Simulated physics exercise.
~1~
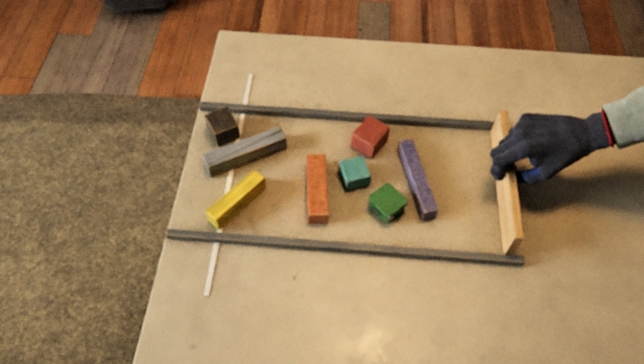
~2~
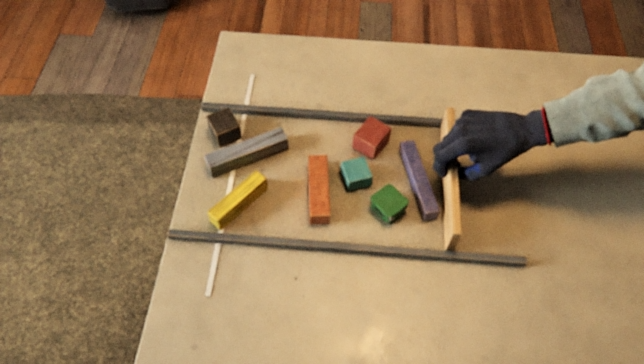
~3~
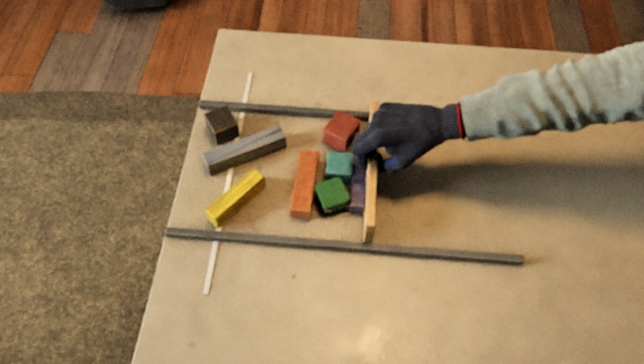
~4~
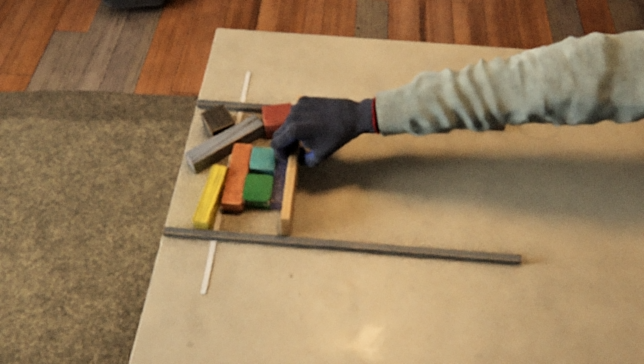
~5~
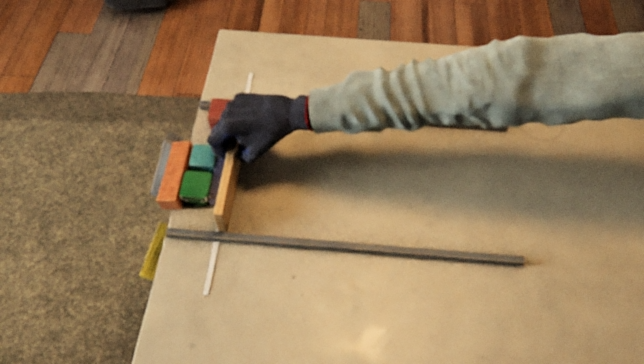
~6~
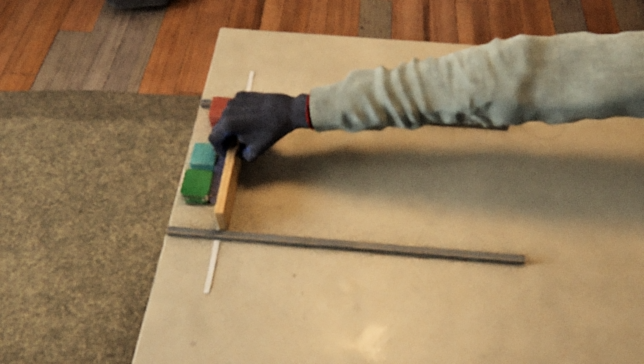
A dark-gloved hand in a pale sleeve holds an upright wooden board at the right end of two dark rails on a tan table, seen from above by a slightly swaying camera. Between the rails lie black, grey and yellow pieces near the left edge and tape line, with orange, teal, red, green and blue-purple ones further right. The hand pushes the board left, gathering the blue bar, then the others. The grey stick turns as the crowd reaches the edge, and the yellow stick tips off. The board stops at the tape; the orange bar drops too, leaving four pieces gone and teal and green blocks at the brink beside the red and blue.
